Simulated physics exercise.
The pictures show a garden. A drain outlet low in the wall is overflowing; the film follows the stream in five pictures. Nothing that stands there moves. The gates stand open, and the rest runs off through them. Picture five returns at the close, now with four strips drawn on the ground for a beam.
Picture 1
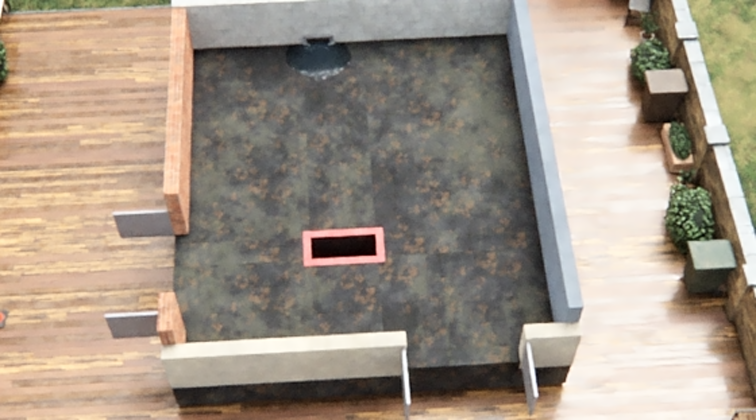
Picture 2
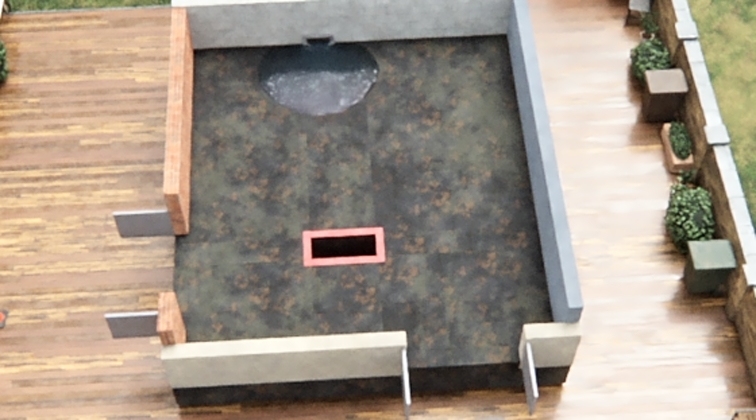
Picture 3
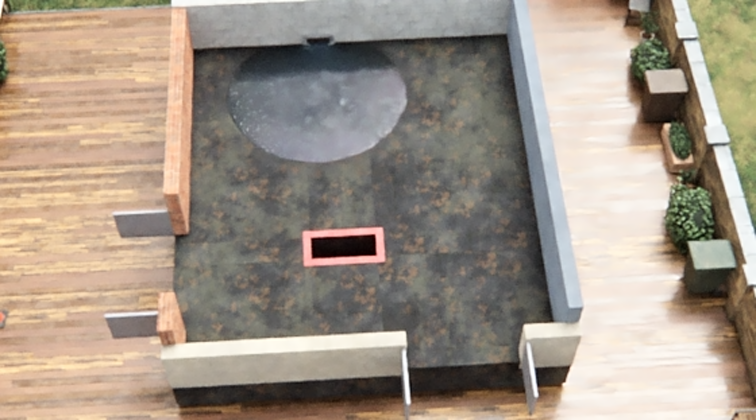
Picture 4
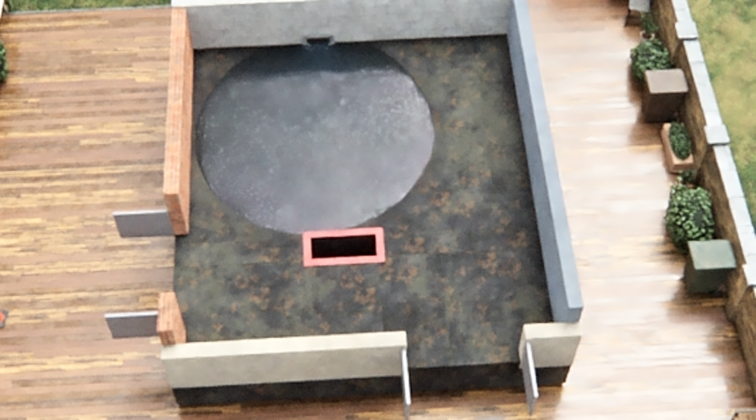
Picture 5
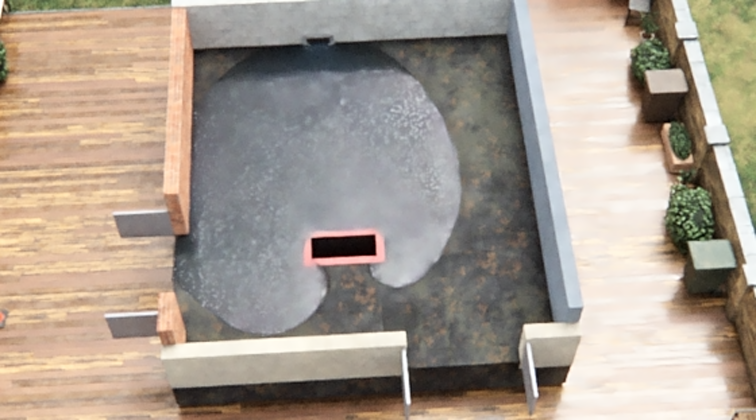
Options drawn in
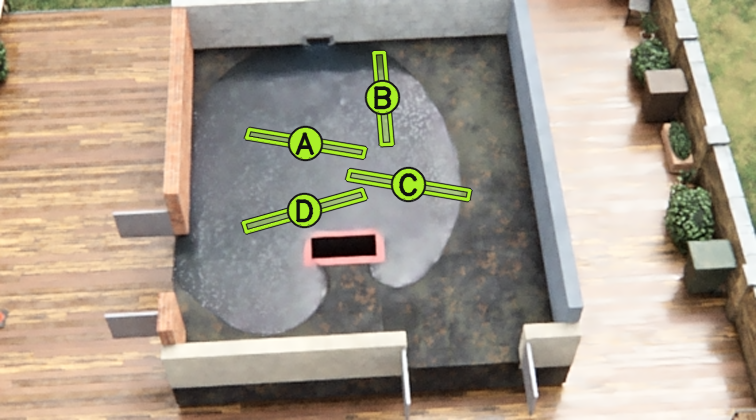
Water spreading from an outfall in the far wall across a dark walled garden floor, reaching and curling around a red-edged drain pit.
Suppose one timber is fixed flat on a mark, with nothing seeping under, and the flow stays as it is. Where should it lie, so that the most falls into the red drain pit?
B works best here.
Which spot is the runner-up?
C.
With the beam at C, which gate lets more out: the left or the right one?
The right one.
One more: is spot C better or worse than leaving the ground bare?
Worse.
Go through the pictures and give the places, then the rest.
Outfall at (318, 39); red drain pit at (344, 247); open gate at (187, 281); open gate at (461, 352); front seen at (306, 72), 2 % of the ground wet; red drain pit still dry, in the first picture.
Front seen at (285, 105), 7 % of the ground wet; red drain pit still dry, in the second picture.
Front seen at (283, 155), 17 % of the ground wet; red drain pit still dry, in the third picture.
Front seen at (343, 227), 32 % of the ground wet; red drain pit still dry, in the fourth picture.
Front seen at (244, 324), 49 % of the ground wet; red drain pit taking water, in the fifth picture.
On the marked copy, A from (247, 133) to (364, 152); B from (386, 144) to (379, 52); C from (348, 174) to (468, 195); D from (244, 227) to (363, 194).
Choosing A, about 10 % of the stream goes into the red drain pit, about 87 % out by the gates.
Choosing B, about 37 % of the stream goes into the red drain pit, about 62 % out by the gates.
Choosing C, about 20 % of the stream goes into the red drain pit, about 78 % out by the gates.
Choosing D, about 9 % of the stream goes into the red drain pit, about 88 % out by the gates.
